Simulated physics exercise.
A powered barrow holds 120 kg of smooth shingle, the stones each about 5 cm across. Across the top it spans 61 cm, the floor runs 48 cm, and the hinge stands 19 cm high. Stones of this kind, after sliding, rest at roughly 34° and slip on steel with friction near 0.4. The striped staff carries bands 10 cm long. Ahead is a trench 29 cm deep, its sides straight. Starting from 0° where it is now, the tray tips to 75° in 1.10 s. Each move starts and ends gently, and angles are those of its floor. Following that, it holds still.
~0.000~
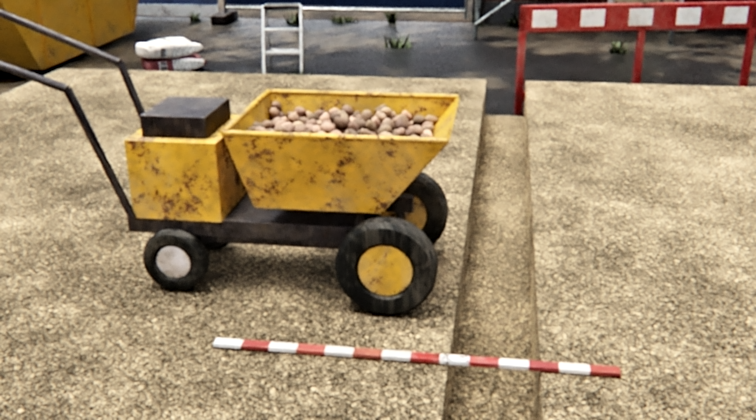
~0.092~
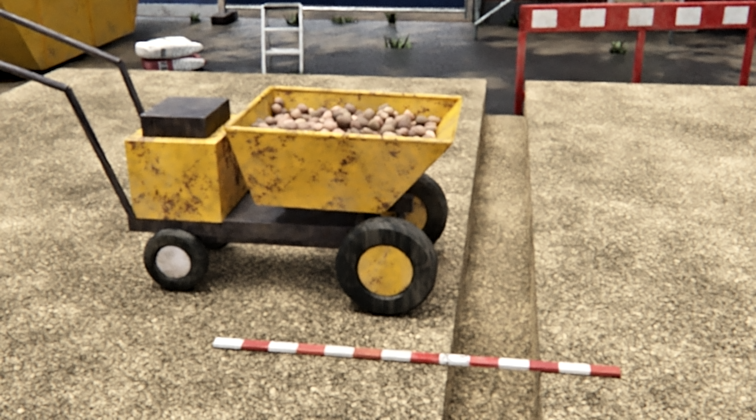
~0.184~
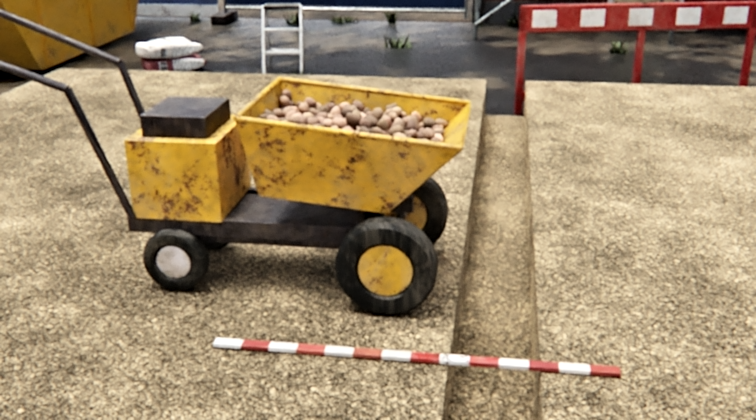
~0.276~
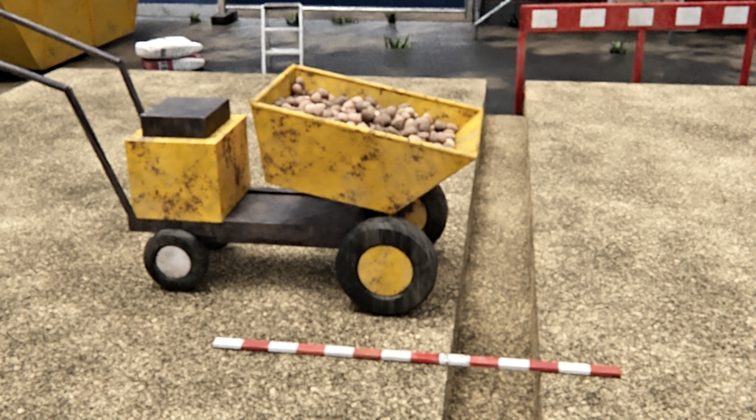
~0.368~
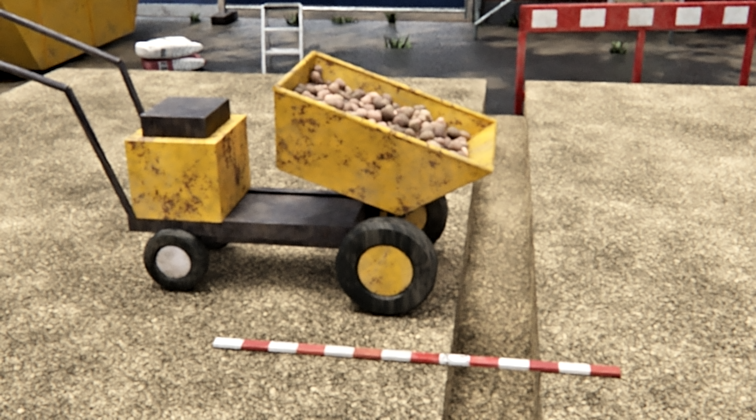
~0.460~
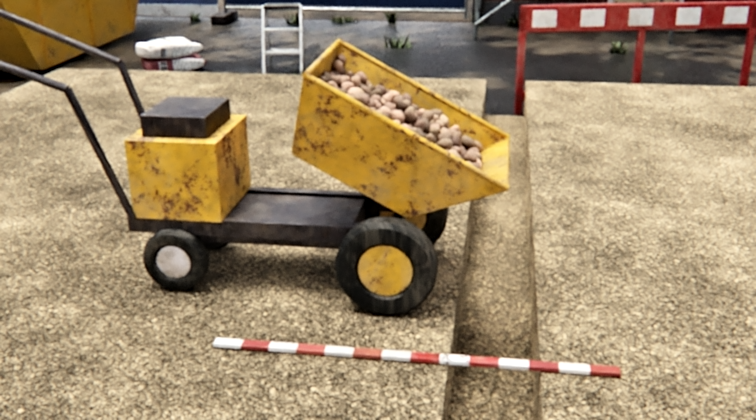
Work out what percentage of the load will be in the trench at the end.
It comes to roughly 13 percent of the load.
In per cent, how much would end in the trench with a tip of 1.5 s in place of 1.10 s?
Something close to 15 per cent.
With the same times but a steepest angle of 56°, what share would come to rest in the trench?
Share in trench: Approx. 15%.
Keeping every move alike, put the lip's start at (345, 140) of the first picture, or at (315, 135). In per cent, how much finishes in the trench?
Roughly 100 percent for the first, and 80 percent for the second.
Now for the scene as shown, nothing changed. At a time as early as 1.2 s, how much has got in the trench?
Roughly 0% by that time.
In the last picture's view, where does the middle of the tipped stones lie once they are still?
Resting centre: About (604, 286).
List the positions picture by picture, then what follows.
Lip at (447, 141), floor tilted 0°, highest stones at (359, 117), in the first picture.
Lip at (451, 143), floor tilted 1°, highest stones at (345, 115); the stones move at 0.2 m/s on average, in the second picture.
Lip at (461, 148), floor tilted 6°, highest stones at (329, 109); the stones move at 0.4 m/s on average, in the third picture.
The tray is at 12°, its lip at (476, 158); the top of the load is at (300, 98); the stones move at 0.6 m/s on average, in the fourth picture.
Lip at (492, 171), floor tilted 20°, highest stones at (316, 86); the stones move at 0.7 m/s on average, in the fifth picture.
Lip at (508, 189), floor tilted 28°, highest stones at (338, 76); the stones move at 0.8 m/s on average, in the sixth picture.
After 0.8 s the floor is at 63°; 100 % in the tray; the foremost stones are at (535, 232).
After 1.2 s the floor is at 75°; 50 % in the tray, 50 % past the trench; the foremost stones are at (681, 295).
After 1.5 s the floor is at 75°; 18 % in the tray, 3 % in the trench, 79 % past the trench; the foremost stones are past the picture's edge.
After 3.5 s the floor is at 75°; 5 % in the tray, 13 % in the trench, 82 % past the trench; the foremost stones are past the picture's edge.
